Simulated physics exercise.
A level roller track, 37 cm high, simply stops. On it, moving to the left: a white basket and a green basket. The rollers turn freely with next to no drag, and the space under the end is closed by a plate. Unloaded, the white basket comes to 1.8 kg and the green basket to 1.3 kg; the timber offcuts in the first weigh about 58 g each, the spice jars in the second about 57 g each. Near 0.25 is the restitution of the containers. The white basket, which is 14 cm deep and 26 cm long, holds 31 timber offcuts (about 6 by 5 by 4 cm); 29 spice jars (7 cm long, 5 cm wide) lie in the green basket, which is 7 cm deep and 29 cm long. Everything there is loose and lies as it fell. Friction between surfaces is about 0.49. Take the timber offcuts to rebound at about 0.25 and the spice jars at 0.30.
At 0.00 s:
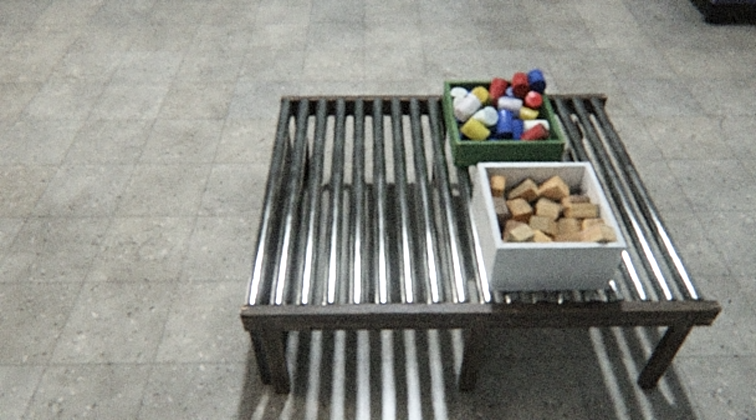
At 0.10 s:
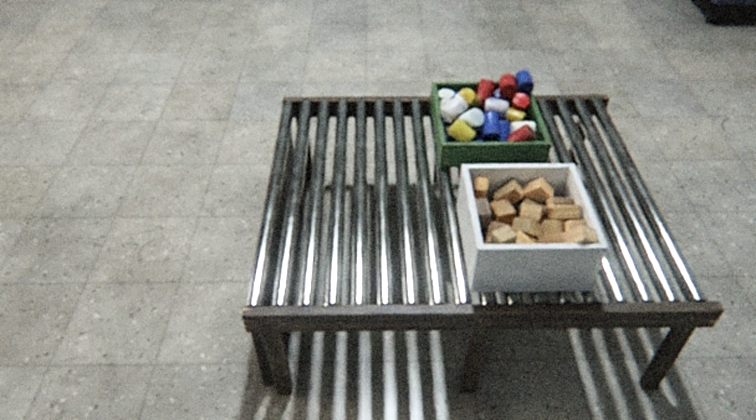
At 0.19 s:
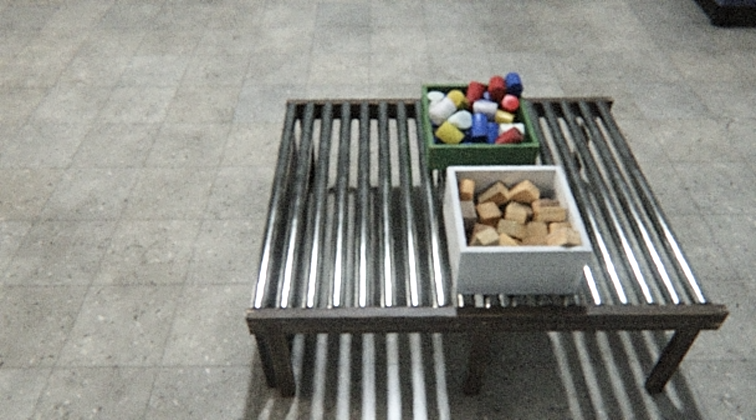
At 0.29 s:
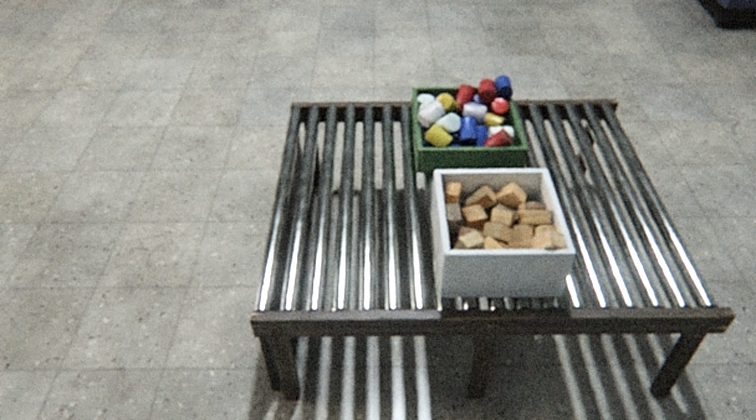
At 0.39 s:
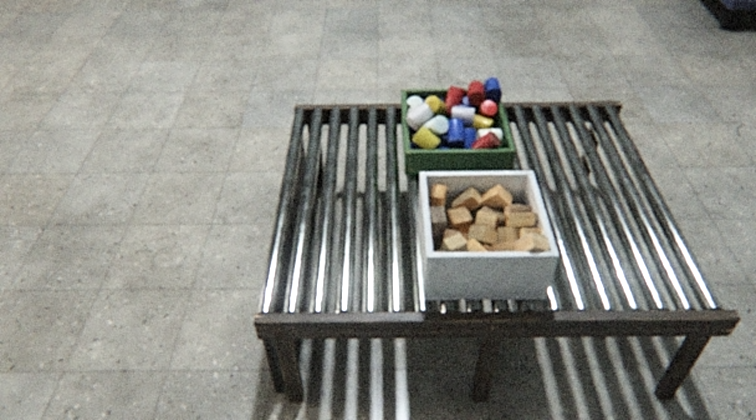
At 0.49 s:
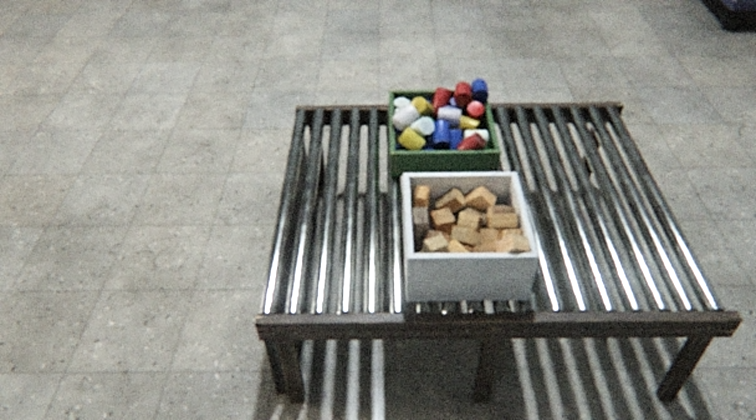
A white basket of wooden offcuts, nearer the viewer, and a green basket of red, blue, yellow and white jars behind it sit on a roller track. The low, dark-framed track stands on a grey tiled floor, seen from above and in front. Both baskets move steadily left across the rollers together, their contents staying inside, while the camera pans very slightly.
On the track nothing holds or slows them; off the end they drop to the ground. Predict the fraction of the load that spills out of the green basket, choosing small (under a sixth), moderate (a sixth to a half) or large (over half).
Large.
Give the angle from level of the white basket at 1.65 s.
About 5 degrees.
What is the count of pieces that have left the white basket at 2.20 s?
At that moment the white basket count out stands near 18.
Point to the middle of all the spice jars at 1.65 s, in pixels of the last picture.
Centre: About (261, 132) px.
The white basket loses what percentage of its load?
White basket, 70 in a hundred gone.
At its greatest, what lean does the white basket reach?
Peak lean: Roughly 100°.
After 1.15 s, the front runs out over the edge.
After 1.65 s, the white basket leans 4° with 0 of 31 out and the green basket leans 10° with 0 of 29 out.
After 1.85 s, the white basket leans 51° with 0 of 31 out and the green basket leans 62° with 6 of 29 out.
After 2.20 s, the white basket has gone over with 18 of 31 out and the green basket has gone over with 13 of 29 out.
Outcome (at 3.34 s), the white basket has gone over with 22 of 31 out and the green basket has gone over with 22 of 29 out. Asked share, 22 of 29, 76 per cent.
